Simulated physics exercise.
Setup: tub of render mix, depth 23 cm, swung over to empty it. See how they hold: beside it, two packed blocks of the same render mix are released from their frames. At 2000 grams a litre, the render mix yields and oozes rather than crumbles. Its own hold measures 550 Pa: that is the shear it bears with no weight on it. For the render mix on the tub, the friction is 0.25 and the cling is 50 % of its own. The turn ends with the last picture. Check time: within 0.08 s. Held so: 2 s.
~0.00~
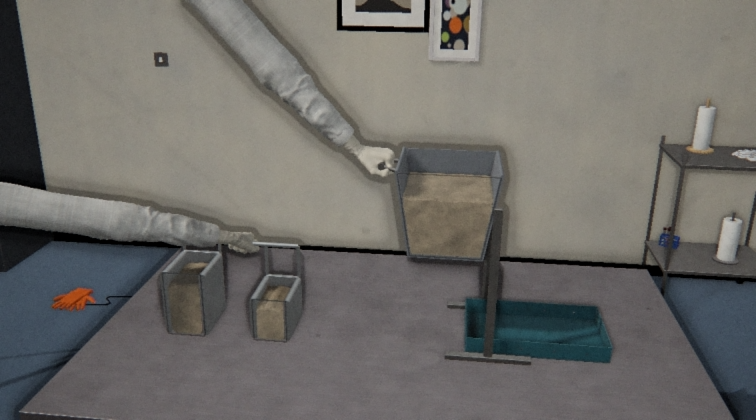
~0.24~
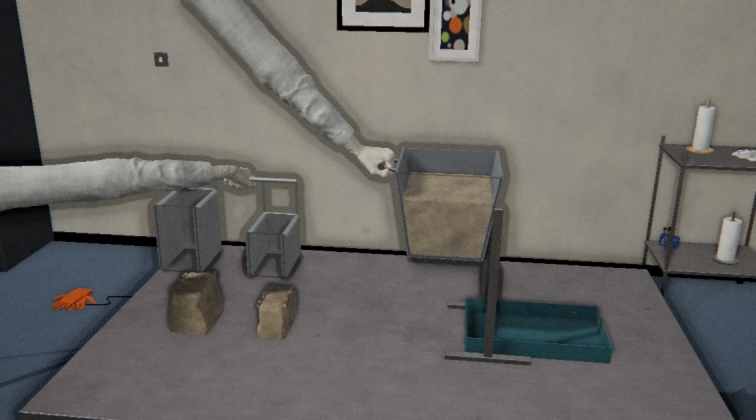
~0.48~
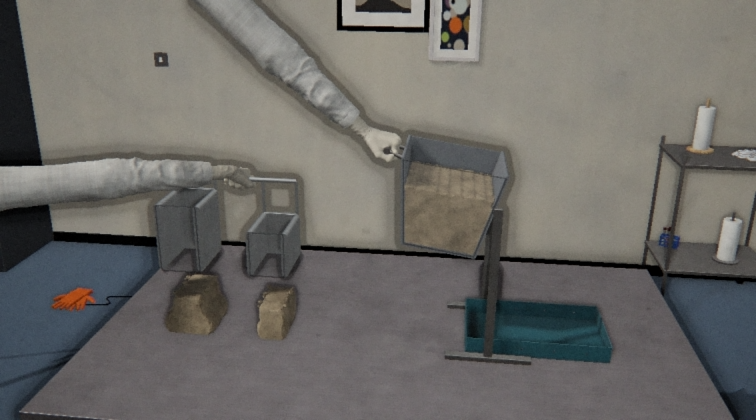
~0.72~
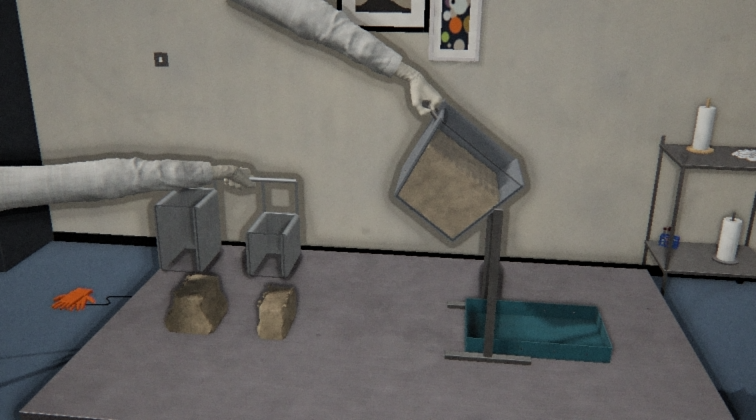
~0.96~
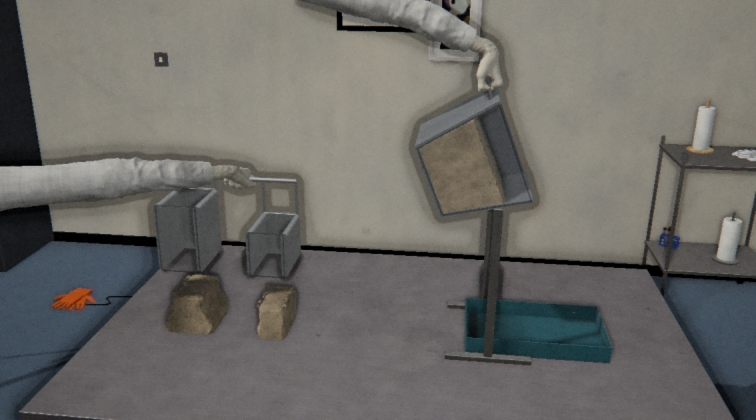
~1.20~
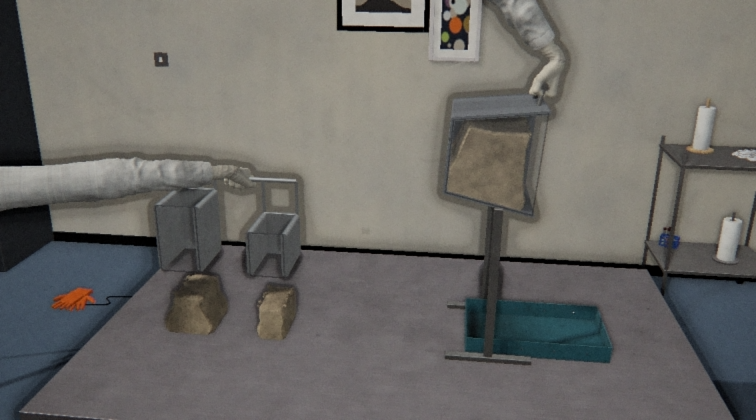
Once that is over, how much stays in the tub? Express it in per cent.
Some 42 percent stays.
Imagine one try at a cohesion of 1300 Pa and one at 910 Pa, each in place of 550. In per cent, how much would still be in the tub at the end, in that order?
It'd be some 100 percent the first time and some 40 percent the second.
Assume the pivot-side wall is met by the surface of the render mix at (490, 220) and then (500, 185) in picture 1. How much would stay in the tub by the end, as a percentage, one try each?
55 %, then 35 %.
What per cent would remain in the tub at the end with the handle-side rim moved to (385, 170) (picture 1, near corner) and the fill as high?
35 %, roughly.
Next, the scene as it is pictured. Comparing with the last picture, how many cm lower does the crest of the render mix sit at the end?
About 12 cm.
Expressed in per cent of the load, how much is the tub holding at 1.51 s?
I'd say close to 50 %.
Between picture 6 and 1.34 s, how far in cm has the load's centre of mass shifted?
Roughly 7 cm.
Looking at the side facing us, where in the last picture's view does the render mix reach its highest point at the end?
Roughly at pixel (473, 173).
By 1.34 s, the tub is at 94 degrees and holds 83 %.
By 1.51 s, the tub is at 94 degrees and holds 52 %.
By 1.68 s, the tub is at 94 degrees and holds 42 %.
By 1.85 s, the tub is at 94 degrees and holds 42 %.
By 3.20 s, at the end, the tub is at 94 degrees and holds 42 %.
